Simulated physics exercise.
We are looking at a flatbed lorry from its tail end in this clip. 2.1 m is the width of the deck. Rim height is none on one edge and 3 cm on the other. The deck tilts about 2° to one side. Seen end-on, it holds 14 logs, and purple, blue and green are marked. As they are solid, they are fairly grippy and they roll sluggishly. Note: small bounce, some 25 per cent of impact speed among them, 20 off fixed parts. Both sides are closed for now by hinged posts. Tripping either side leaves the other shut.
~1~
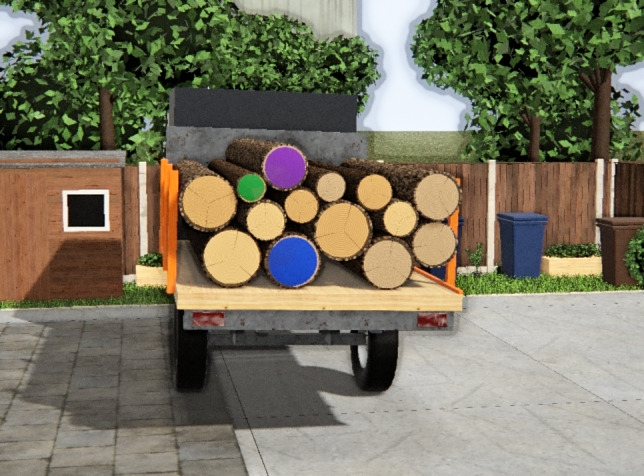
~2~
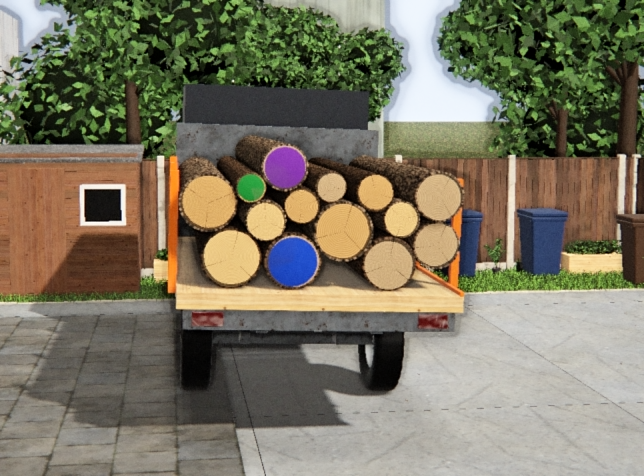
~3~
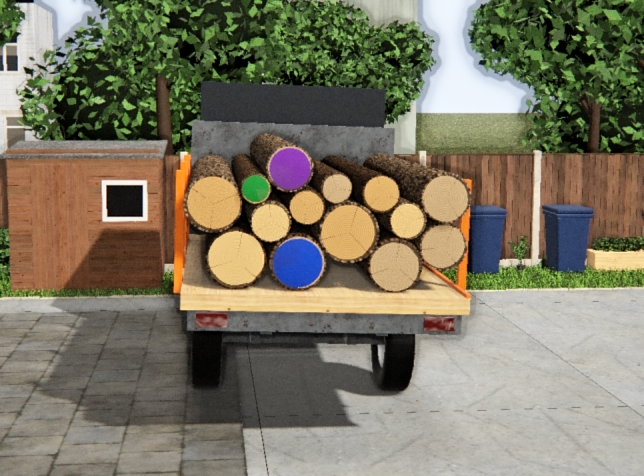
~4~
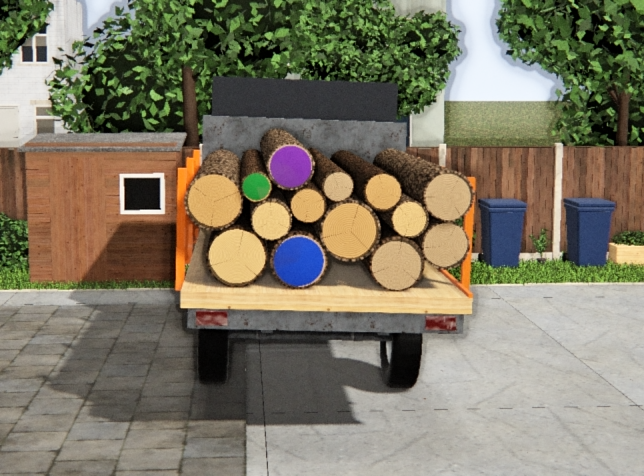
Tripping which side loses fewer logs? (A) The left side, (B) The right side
B.
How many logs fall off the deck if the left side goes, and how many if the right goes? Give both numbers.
Freeing the left gives 3, freeing the right gives 1.
With the left side gone, after 0.9 s, purple is up on others, 45 cm from the left edge, rolling left; blue is on the deck, 80 cm from the left edge; green is dropping off the left side; 2 gone from the deck.
With the left side gone, finally, purple is on the ground to the left; blue is on the deck, 80 cm from the left edge; green is down on the left; 3 gone from the deck.
With the right side gone, after 0.8 s, purple is up on others, 75 cm from the left edge; blue is on the deck, 85 cm from the left edge; green is up on others, 50 cm from the left edge; 1 gone from the deck.
With the right side gone, finally, purple is up on others, 75 cm from the left edge; blue is on the deck, 85 cm from the left edge; green is up on others, 50 cm from the left edge; 1 gone from the deck.
